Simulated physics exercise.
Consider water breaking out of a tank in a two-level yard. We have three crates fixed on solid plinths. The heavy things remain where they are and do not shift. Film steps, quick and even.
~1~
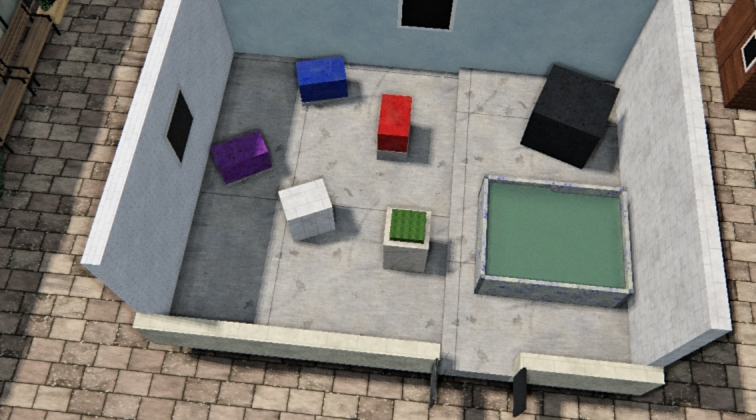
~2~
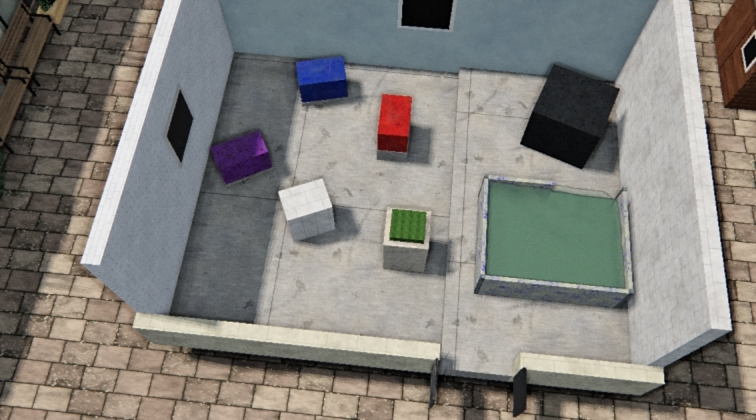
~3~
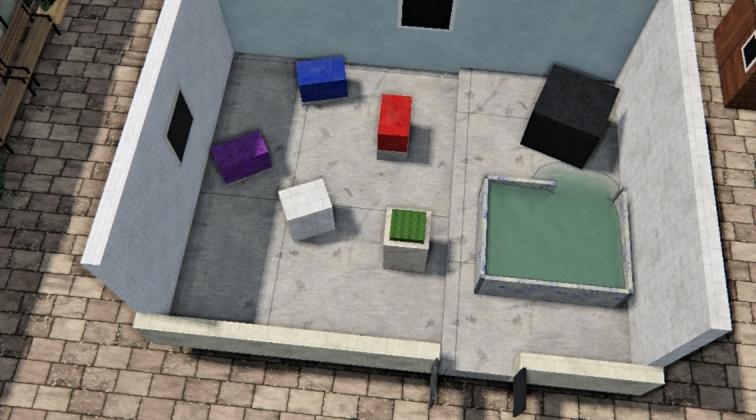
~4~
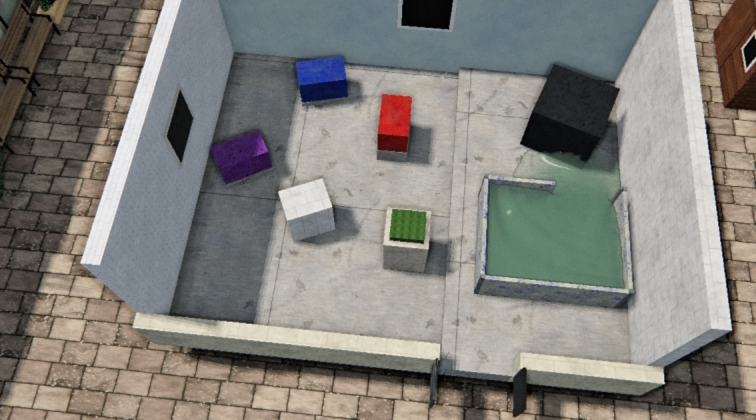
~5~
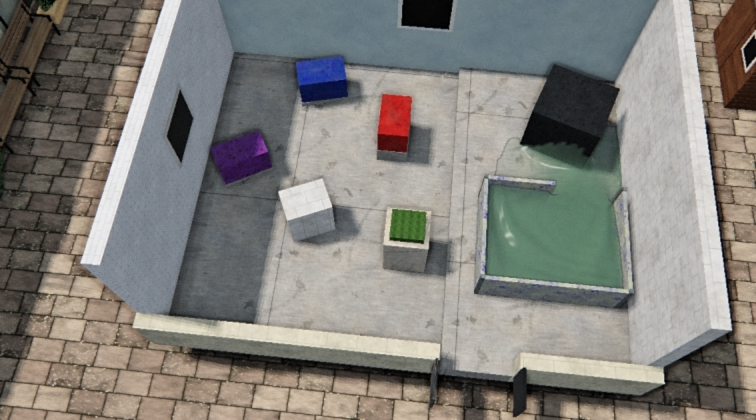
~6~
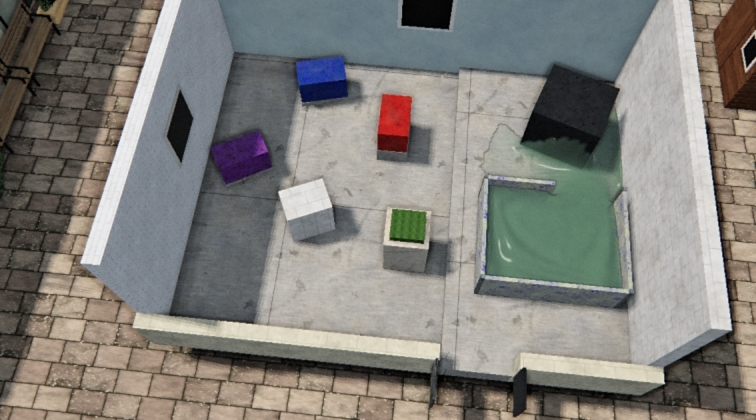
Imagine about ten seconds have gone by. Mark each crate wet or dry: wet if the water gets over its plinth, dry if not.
Purple crate dry, red crate dry, blue crate wet.
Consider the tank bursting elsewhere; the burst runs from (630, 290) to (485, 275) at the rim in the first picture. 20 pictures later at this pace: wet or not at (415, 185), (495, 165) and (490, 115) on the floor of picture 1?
Those three places would be still unsoaked, still unsoaked and still unsoaked, in that order.
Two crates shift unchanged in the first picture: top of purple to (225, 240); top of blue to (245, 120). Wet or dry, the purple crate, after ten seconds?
As far as I can tell, the purple crate is not reached.
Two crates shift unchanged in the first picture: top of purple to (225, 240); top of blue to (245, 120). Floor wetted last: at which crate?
I'd say the purple crate is last.
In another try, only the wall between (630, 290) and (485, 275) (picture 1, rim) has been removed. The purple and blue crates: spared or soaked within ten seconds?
Then: The purple crate is spared; the blue crate escapes it.
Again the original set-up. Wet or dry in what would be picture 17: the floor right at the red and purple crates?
Note - red: Flooded; purple: Unflooded.
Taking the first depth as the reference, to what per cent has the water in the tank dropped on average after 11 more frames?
About 52 per cent.
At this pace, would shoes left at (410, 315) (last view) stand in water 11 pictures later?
Answer: No flooding.
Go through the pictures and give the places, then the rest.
The first frame shows the tank at (555, 234) is whole and still.
In the second frame, the front is at a hidden place, out from the gap on the tank's far side.
In the third frame, water pours out on the tank's far side and has run to (546, 170).
In the fourth frame, the front is at (596, 149), out from the gap on the tank's far side.
In the fifth frame, the front is at (608, 128), out from the gap on the tank's far side.
In the sixth frame, water pours out on the tank's far side and has run to a hidden place.
A moment on, water covers 20 % of the floor; the purple crate not reached, the red crate not reached, the blue crate not reached.
Next, water covers 35 % of the floor; the purple crate not reached, the red crate water round its plinth, the blue crate not reached.
Then, water covers 55 % of the floor; the purple crate water round its plinth, the red crate water round its plinth, the blue crate water round its plinth.
Later, water covers 90 % of the floor; the purple crate water round its plinth, the red crate water round its plinth, the blue crate water round its plinth.
In the end, water covers 95 % of the floor; the purple crate stayed above the water, the red crate stayed above the water, the blue crate was topped.
